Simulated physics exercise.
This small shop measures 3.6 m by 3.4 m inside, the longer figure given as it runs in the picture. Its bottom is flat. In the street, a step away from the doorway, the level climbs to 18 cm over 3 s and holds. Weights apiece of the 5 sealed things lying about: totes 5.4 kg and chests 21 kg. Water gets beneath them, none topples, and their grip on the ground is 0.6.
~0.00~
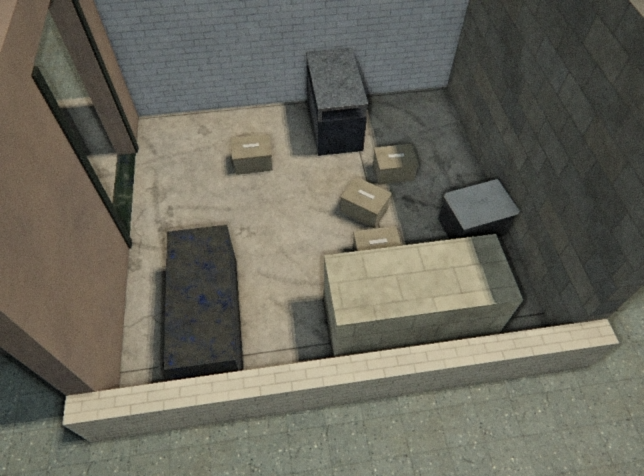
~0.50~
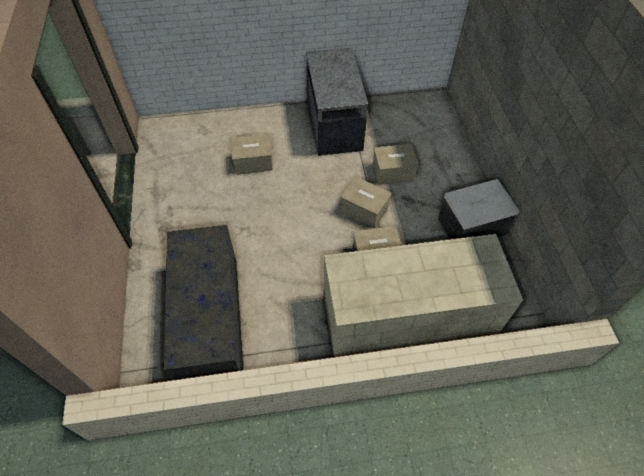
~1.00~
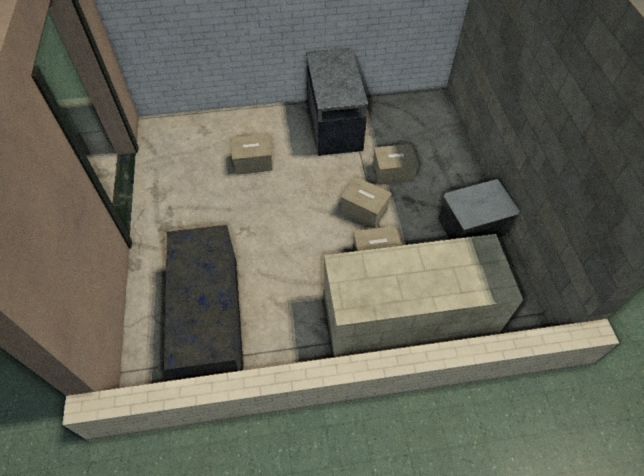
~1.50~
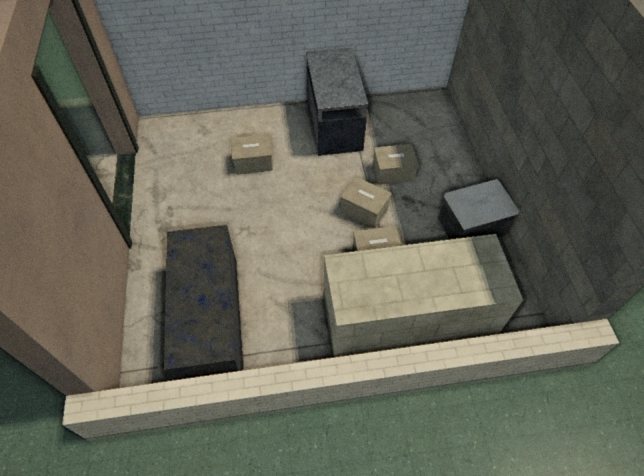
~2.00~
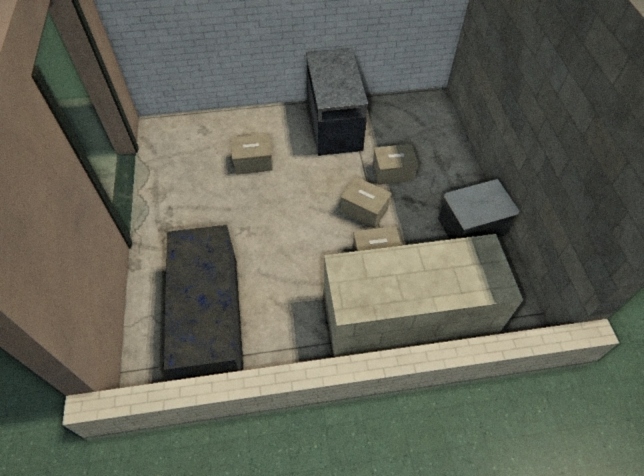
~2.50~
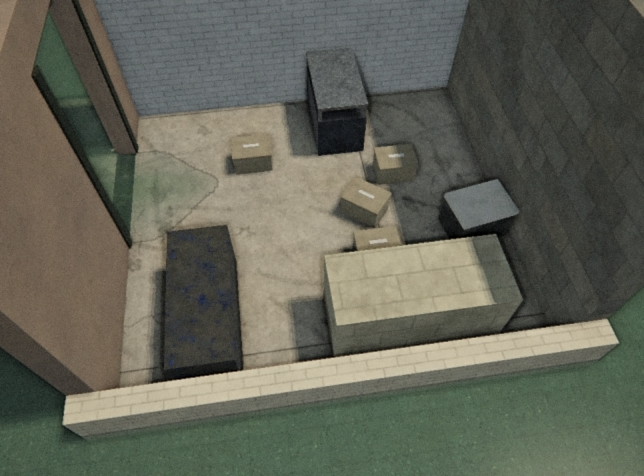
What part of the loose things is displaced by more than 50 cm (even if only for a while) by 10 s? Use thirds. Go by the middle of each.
Share: Two thirds or above.
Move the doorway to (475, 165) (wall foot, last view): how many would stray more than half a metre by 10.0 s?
Then 3.
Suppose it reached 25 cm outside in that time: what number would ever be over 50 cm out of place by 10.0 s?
In that case 4 of them.
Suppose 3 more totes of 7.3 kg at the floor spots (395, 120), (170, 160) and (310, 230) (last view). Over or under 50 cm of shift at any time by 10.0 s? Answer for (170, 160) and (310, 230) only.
In that order: Over, past it.
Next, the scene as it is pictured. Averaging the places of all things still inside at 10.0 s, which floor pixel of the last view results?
At about (431, 185).
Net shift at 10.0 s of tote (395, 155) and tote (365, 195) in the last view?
In turn: 20 cm, 150 cm.
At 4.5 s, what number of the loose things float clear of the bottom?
I count 0.
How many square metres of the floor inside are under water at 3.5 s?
Some 3.5 m2.
After 3.5 s 0 of 5 are over 50 cm from their spots; 0 afloat.
After 4.5 s 1 of 5 are over 50 cm from their spots; 0 afloat.
After 7.0 s 4 of 5 are over 50 cm from their spots; 4 afloat.
After 10.0 s 3 of 5 are over 50 cm from their spots, and 4 have been at some point; 5 afloat.
